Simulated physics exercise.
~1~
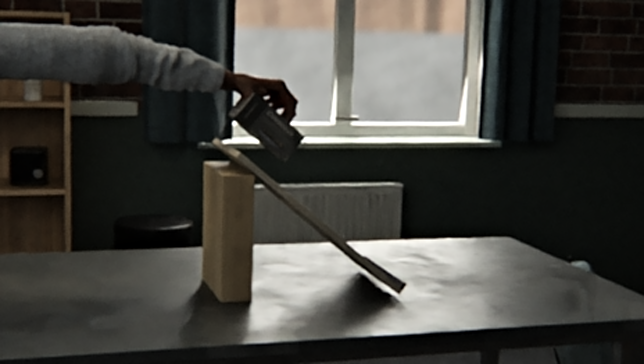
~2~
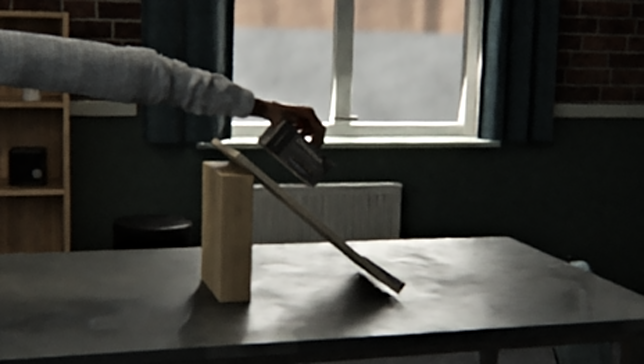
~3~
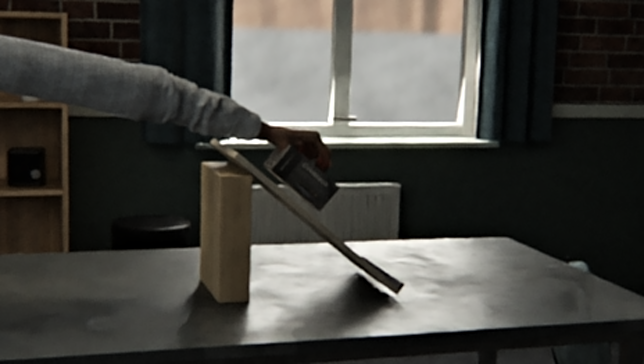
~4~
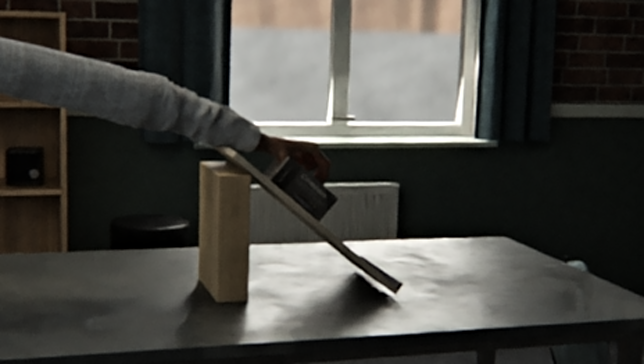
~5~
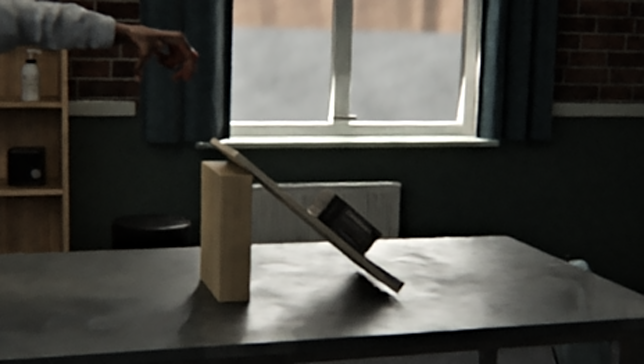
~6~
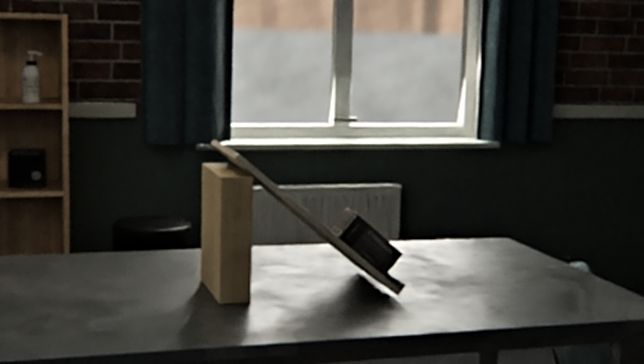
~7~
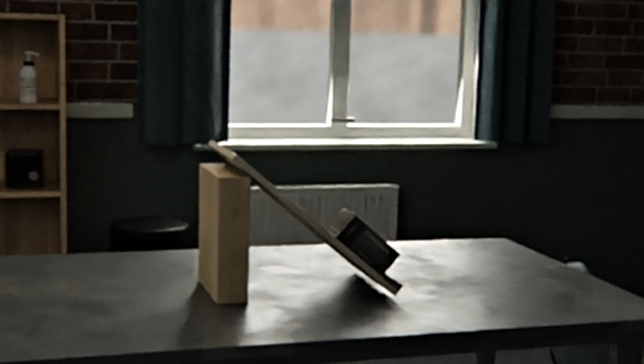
A hand in a grey sleeve reaches in from the left, holding a dark grey carton above a sloping board in a dim room. The slightly swaying view faces a dark tabletop from the side, with a window between blue curtains behind it and wooden shelves at the left. The board leans on an upright pale wooden block and slants down to the right. The hand lowers the carton rightward onto the slope, lets go and draws back to the left. The carton slides down the board and comes to rest near its lower end, while the board stays put.
